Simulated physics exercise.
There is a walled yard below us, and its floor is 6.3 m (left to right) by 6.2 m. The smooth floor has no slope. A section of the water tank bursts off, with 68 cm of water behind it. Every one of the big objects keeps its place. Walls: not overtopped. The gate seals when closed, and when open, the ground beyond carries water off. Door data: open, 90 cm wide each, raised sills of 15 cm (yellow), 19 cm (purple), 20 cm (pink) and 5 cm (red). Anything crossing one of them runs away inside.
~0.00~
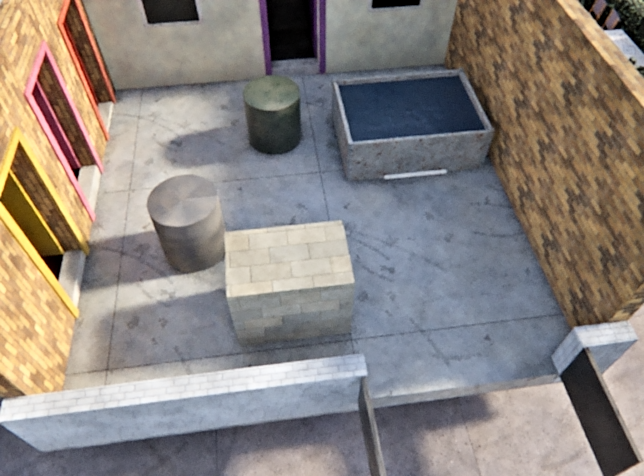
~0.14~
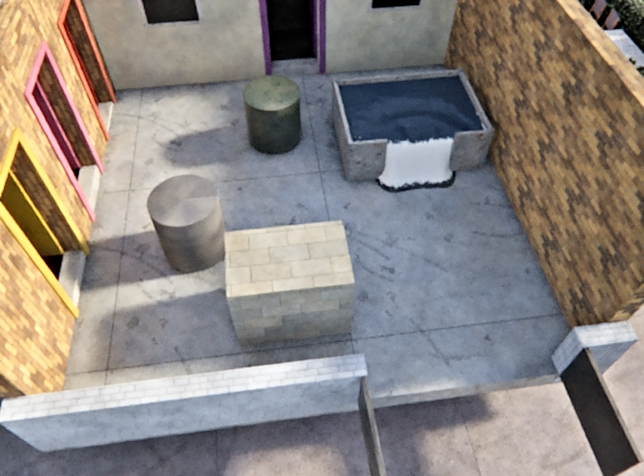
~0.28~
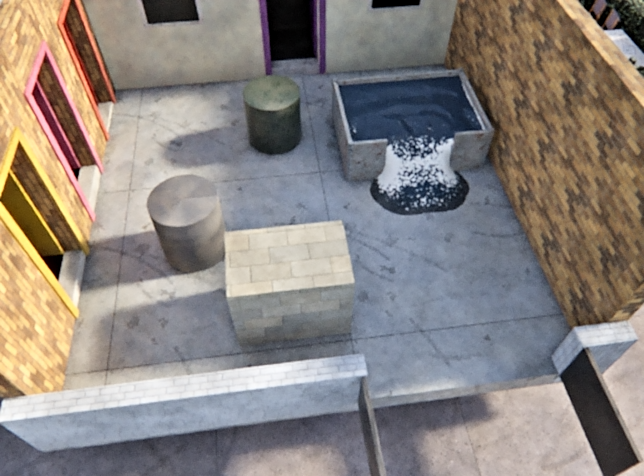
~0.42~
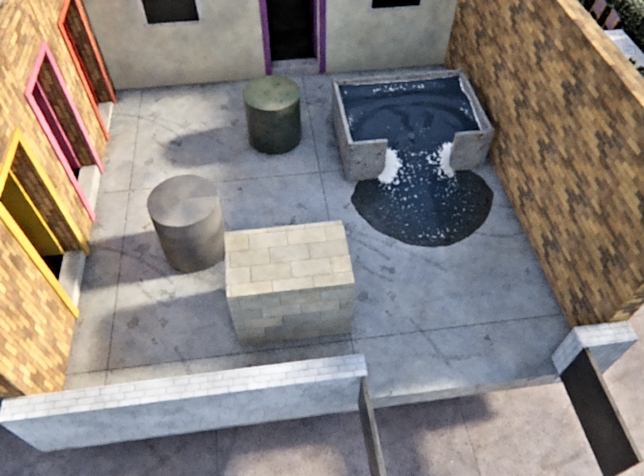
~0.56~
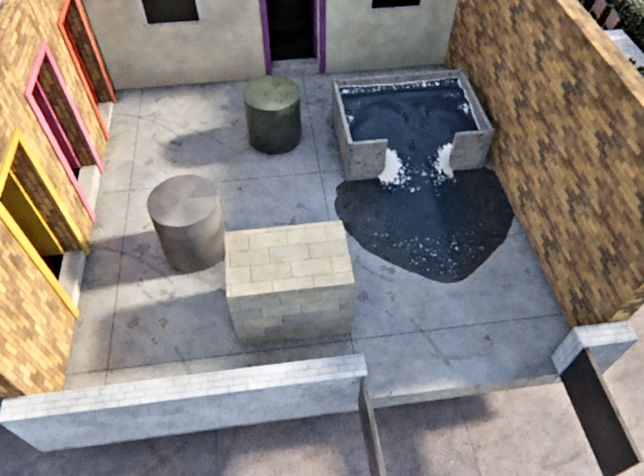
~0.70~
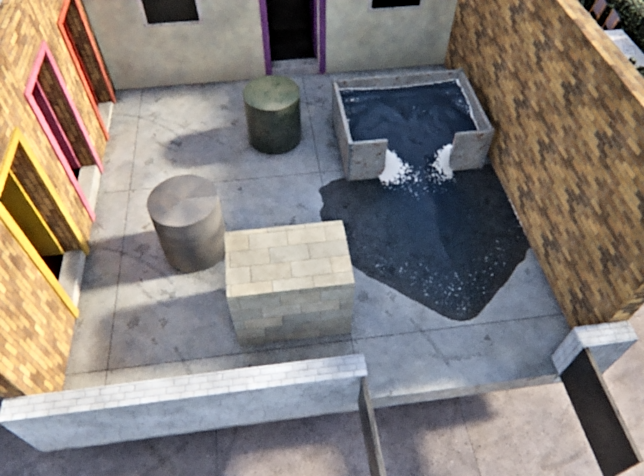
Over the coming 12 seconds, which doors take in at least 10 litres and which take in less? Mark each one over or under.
Yellow door - under; purple door - under; pink door - under; red door - under.
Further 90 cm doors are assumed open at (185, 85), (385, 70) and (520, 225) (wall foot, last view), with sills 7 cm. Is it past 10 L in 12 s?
Result in order - not enough, not enough, more than that.
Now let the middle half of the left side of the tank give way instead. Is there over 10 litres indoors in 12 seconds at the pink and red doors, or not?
Compared with the limit, pink is lower and red is higher.
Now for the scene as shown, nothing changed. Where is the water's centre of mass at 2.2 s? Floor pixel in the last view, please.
I'd put it close to (414, 188).
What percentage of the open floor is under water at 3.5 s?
Around 40 per cent wet.
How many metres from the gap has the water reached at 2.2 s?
Distance: Approx. 4.4 m.
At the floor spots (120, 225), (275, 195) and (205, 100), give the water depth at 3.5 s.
0, 0 and 0 cm.
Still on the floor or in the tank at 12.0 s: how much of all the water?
Share still there: About 30 %.
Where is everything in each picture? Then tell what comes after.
Still water, 68 cm deep, in the water tank at (409, 108), in the first picture.
Water pours out at (417, 160) and has run 0.6 m, to (384, 185); typically 10 cm deep outside, 68 cm at the water tank's back, in the second picture.
The front is at (399, 210), 0.9 m from the gap at (416, 162); 0.9 m2 of floor is under water; 68 cm left at the back of the water tank, in the third picture.
The front is at (426, 242), 1.4 m from the gap at (416, 163); 2.1 m2 of floor is under water; 61 cm left at the back of the water tank, in the fourth picture.
Water pours out at (416, 162) and has run 2.0 m, to (462, 274); typically 5 cm deep outside, 57 cm at the water tank's back, in the fifth picture.
The front is at (458, 314), 2.6 m from the gap at (416, 162); 5.3 m2 of floor is under water; 57 cm left at the back of the water tank, in the sixth picture.
After 1.4 s water covers 30 % of the floor and is deepest (37 cm) near (569, 353); yellow door not reached, purple door not reached, pink door not reached, red door not reached.
After 2.2 s water covers 30 % of the floor and is deepest (31 cm) near (569, 353); yellow door not reached, purple door not reached, pink door not reached, red door not reached.
After 3.5 s water covers 40 % of the floor and is deepest (19 cm) near (408, 177); yellow door 3 cm at the sill, 0 L in, purple door not reached, pink door not reached, red door not reached.
After 7.0 s water covers 45 % of the floor and is deepest (10 cm) near (408, 177); yellow door 2 cm at the sill, 0 L in, purple door not reached, pink door not reached, red door not reached.
After 12.0 s water covers 50 % of the floor and is deepest (4 cm) near (408, 177); yellow door 2 cm at the sill, 0 L in, purple door not reached, pink door 2 cm at the sill, 0 L in, red door not reached.
